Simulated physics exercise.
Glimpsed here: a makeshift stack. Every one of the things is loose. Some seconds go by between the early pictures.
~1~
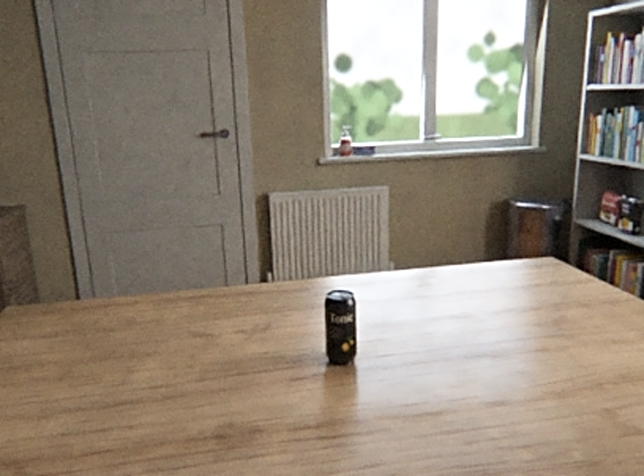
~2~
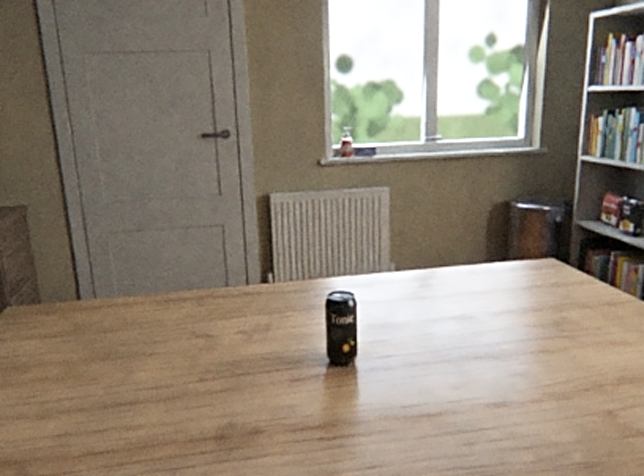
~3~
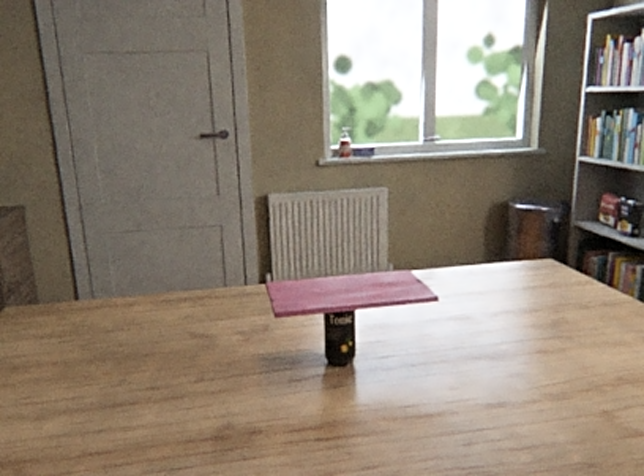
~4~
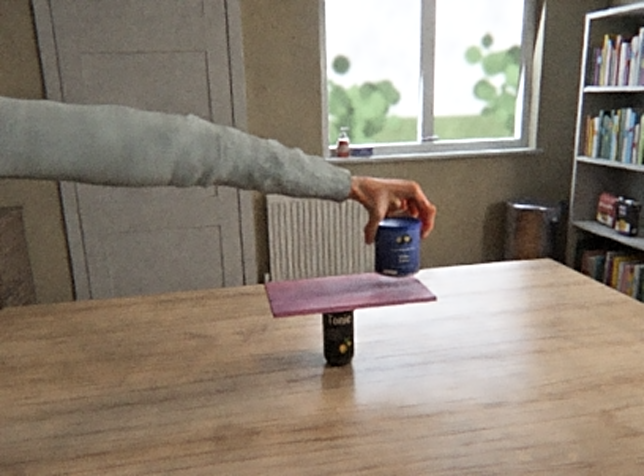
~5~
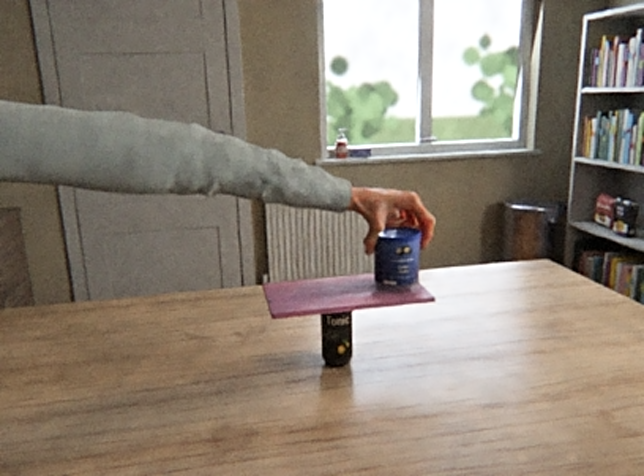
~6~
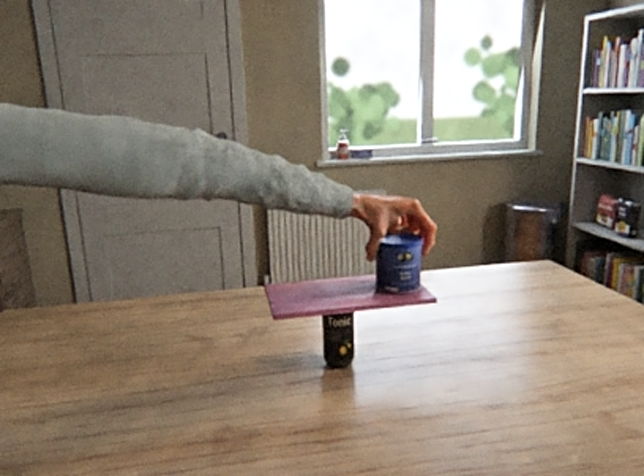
At first, a black can stands alone on a wooden table in a room with a door and a window. Then a flat pink board is resting across its top, and a sleeved arm reaches in from the left, lowering a blue tin onto the board's right side, the hand still gripping it.
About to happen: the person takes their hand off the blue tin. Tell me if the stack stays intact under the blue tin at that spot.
No, it breaks up.
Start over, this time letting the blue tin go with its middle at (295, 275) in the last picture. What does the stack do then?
Then it loses its balance.
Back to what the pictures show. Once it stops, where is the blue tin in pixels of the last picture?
It finishes at about (450, 331).
Then, 0.30 s on from there, blue tin now fallen; pink board turned 53° from how it was put.
Then, 0.60 s on from there, pink board turned 56° from how it was put; black can turned 5° from how it was put.
Then, 0.90 s on from there, pink board now fallen; black can on its side.
In the end, fallen, black can, pink board and blue tin. At the end, from the last picture's camera, blue tin near (450, 331). The stack gives way.
